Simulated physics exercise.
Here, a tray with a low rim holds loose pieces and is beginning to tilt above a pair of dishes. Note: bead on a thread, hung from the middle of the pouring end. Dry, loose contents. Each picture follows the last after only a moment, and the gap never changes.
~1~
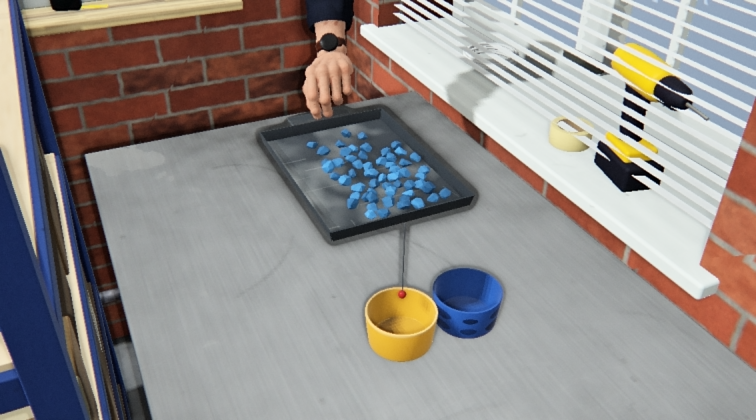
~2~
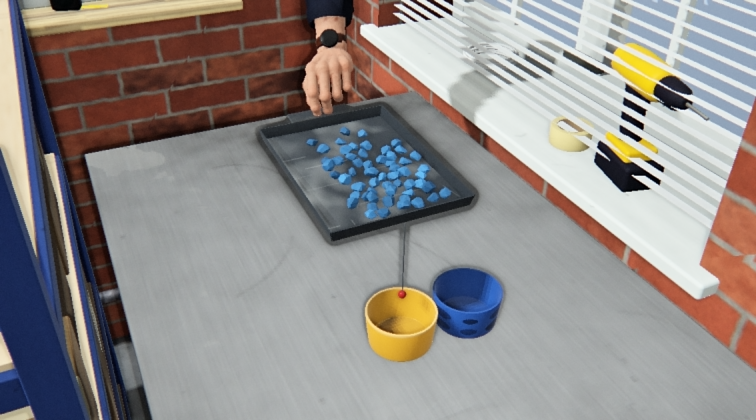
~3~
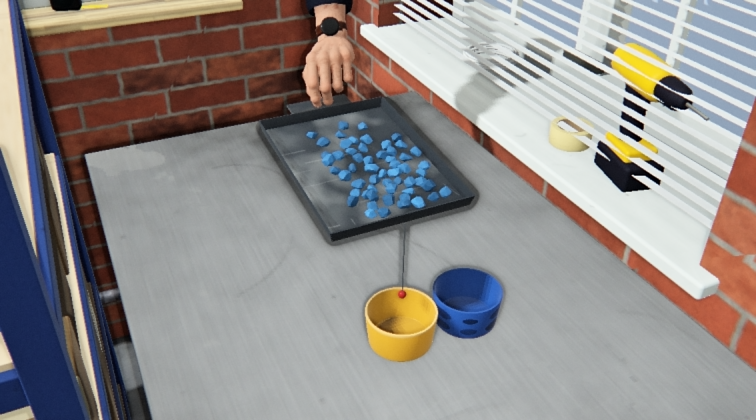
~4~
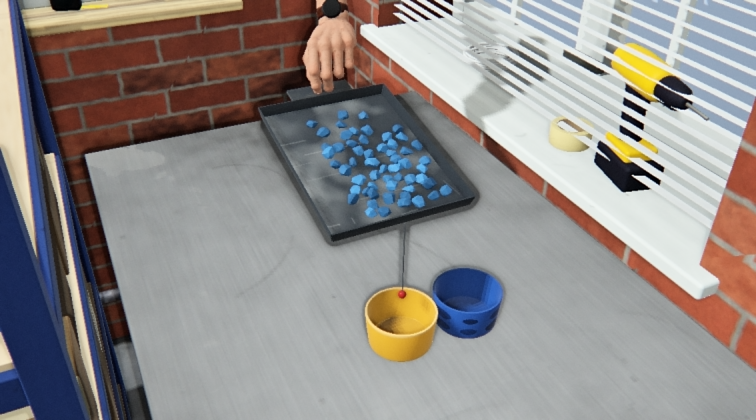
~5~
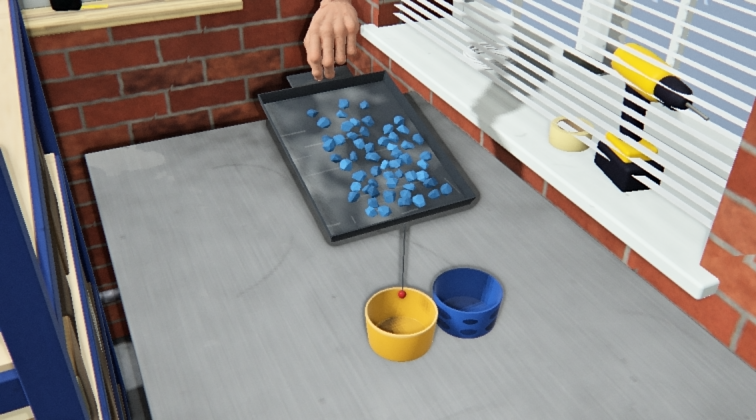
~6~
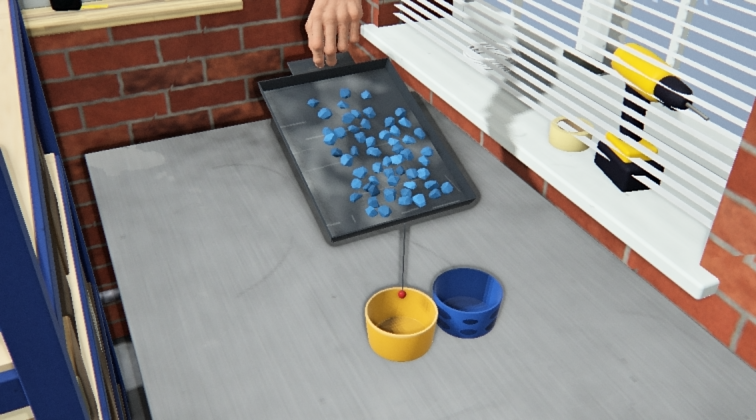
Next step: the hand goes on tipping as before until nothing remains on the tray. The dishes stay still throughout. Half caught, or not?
The load mostly goes elsewhere.
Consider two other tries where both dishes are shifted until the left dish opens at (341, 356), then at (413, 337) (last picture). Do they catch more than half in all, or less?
Try 1: In excess of half; try 2: In excess of half.
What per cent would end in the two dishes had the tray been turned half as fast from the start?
It would be some 30 in a hundred.
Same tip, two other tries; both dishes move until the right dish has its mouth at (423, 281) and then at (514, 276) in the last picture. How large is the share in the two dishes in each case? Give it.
You'd end up with around 0 per cent and then around 10 per cent.
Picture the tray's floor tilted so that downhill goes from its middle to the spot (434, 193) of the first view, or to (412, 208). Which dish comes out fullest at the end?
Tilt 1: Right-side dish. Tilt 2: Right-side dish.
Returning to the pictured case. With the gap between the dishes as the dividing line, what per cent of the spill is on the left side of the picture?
Share to the left: Near 50 per cent.
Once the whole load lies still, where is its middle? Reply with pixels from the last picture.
(426, 375).
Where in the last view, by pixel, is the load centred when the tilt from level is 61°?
In the last view the centre sits at roughly (407, 201).
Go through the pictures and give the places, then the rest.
In the first frame, corners of the pouring end at (332, 230) and (470, 194), level; middle of the load at (382, 178), aquarium stones; left dish at (417, 345); right dish at (485, 323); bead on its thread at (402, 294).
In the second frame, corners of the pouring end at (332, 230) and (470, 194), level; middle of the load at (382, 177).
In the third frame, corners of the pouring end at (332, 231) and (471, 194), tipped barely, level across its low end; middle of the load at (383, 174).
In the fourth frame, corners of the pouring end at (333, 232) and (471, 195), tipped a little, level across its low end; middle of the load at (383, 169).
In the fifth frame, corners of the pouring end at (333, 233) and (472, 195), tipped a little, level across its low end; middle of the load at (385, 165).
In the sixth frame, corners of the pouring end at (334, 234) and (473, 196), tipped clearly, level across its low end; middle of the load at (374, 152), a stray few on the move; left dish at (417, 345); right dish at (485, 323).
Soon after the last picture, tray tipped steeply; nearly all on the tray; a stray few in the air.
A little later, tray tipped right over; about a third on the tray; a stray few in the left dish; a stray few in the right dish; about a quarter outside both; about a third in the air.
Later still, tray tipped past a quarter turn; about a quarter in the left dish; a stray few in the right dish; most outside both.
At rest, tray tipped past a quarter turn; about a quarter in the left dish; a stray few in the right dish; most outside both.
